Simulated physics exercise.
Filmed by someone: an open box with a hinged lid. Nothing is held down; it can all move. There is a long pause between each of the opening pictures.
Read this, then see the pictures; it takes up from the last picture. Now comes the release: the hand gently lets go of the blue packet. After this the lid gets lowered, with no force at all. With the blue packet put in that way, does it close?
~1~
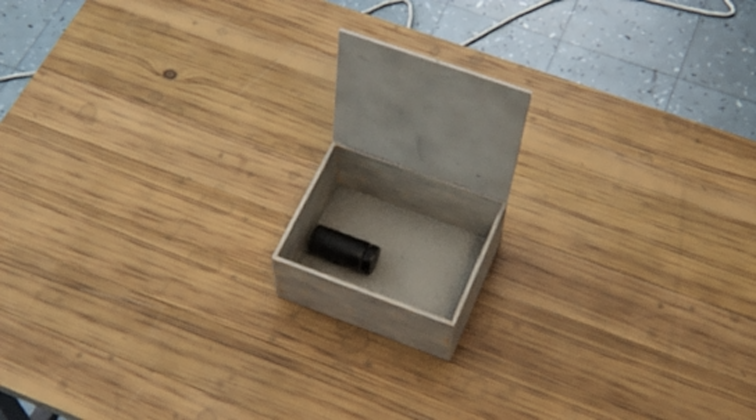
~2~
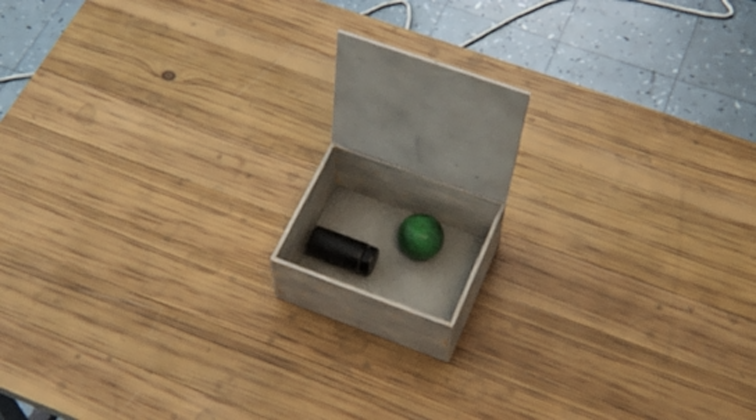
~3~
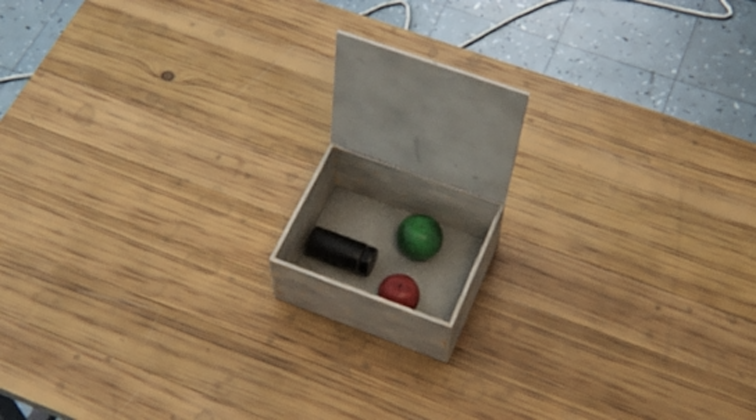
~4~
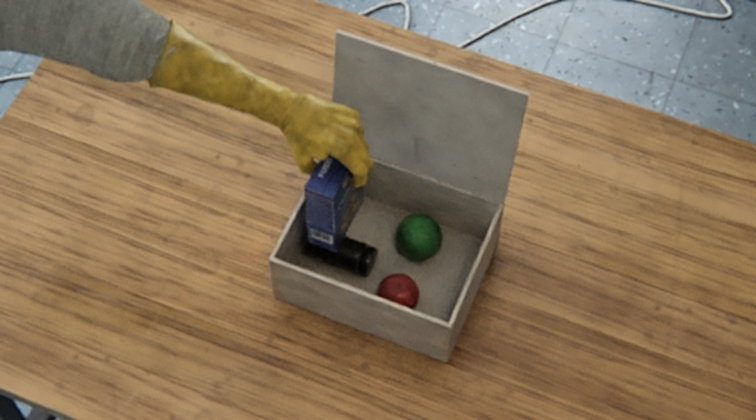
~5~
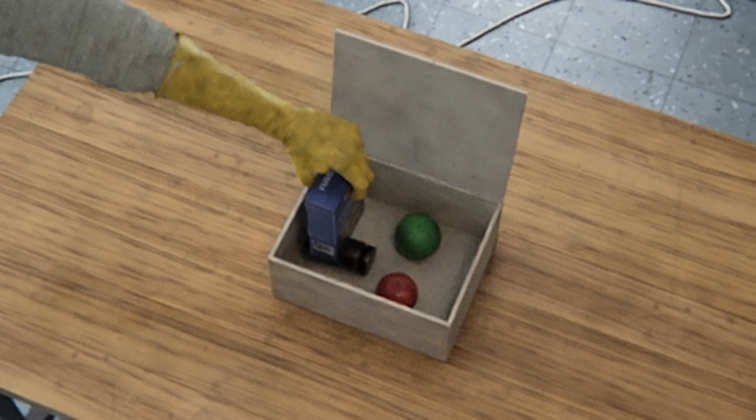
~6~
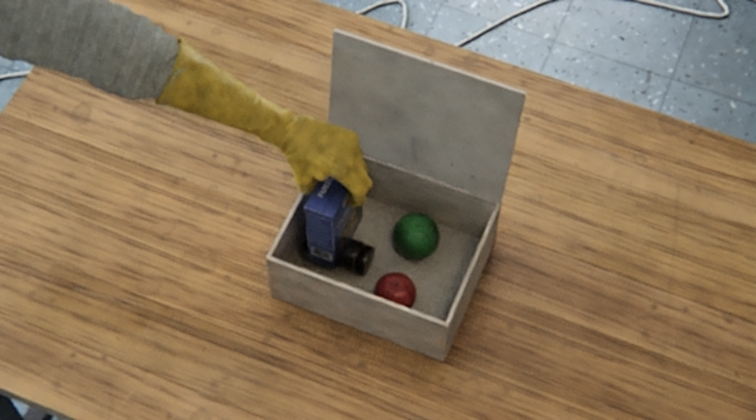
Turns out the lid is kept open.
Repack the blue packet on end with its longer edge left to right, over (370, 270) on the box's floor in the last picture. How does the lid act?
Then it comes fully down.
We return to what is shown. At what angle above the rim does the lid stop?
Roughly 35°.
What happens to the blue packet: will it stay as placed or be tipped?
At the finish the blue packet goes crooked.
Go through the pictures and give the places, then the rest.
The last thing is not in view yet; black shaker (345, 250), in the first picture.
The last thing is not in view yet, in the second picture.
The last thing is not in view yet; green apple (420, 237), in the third picture.
On its way; blue packet (336, 194); black shaker (342, 252), in the fourth picture.
On its way; blue packet (337, 206), in the fifth picture.
Put in, still held; blue packet (335, 213); green apple (416, 236), in the sixth picture.
Then, 1.00 s later than the last frame, lid starting down; blue packet tilted by 37° near (345, 201); black shaker moved a little.
Then, 1.60 s later than the last frame, lid 63° above the rim; blue packet tilted by 44° near (341, 208); black shaker moved about its own width.
Then, 1.80 s later than the last frame, lid 45° above the rim; blue packet tilted by 42° near (343, 210); black shaker moved about its own width.
When it is over, lid 35° above the rim; lying over in the box, blue packet; moved from the start, black shaker; the other 2 as before. End places, in pixels of the last picture, blue packet near (340, 216).
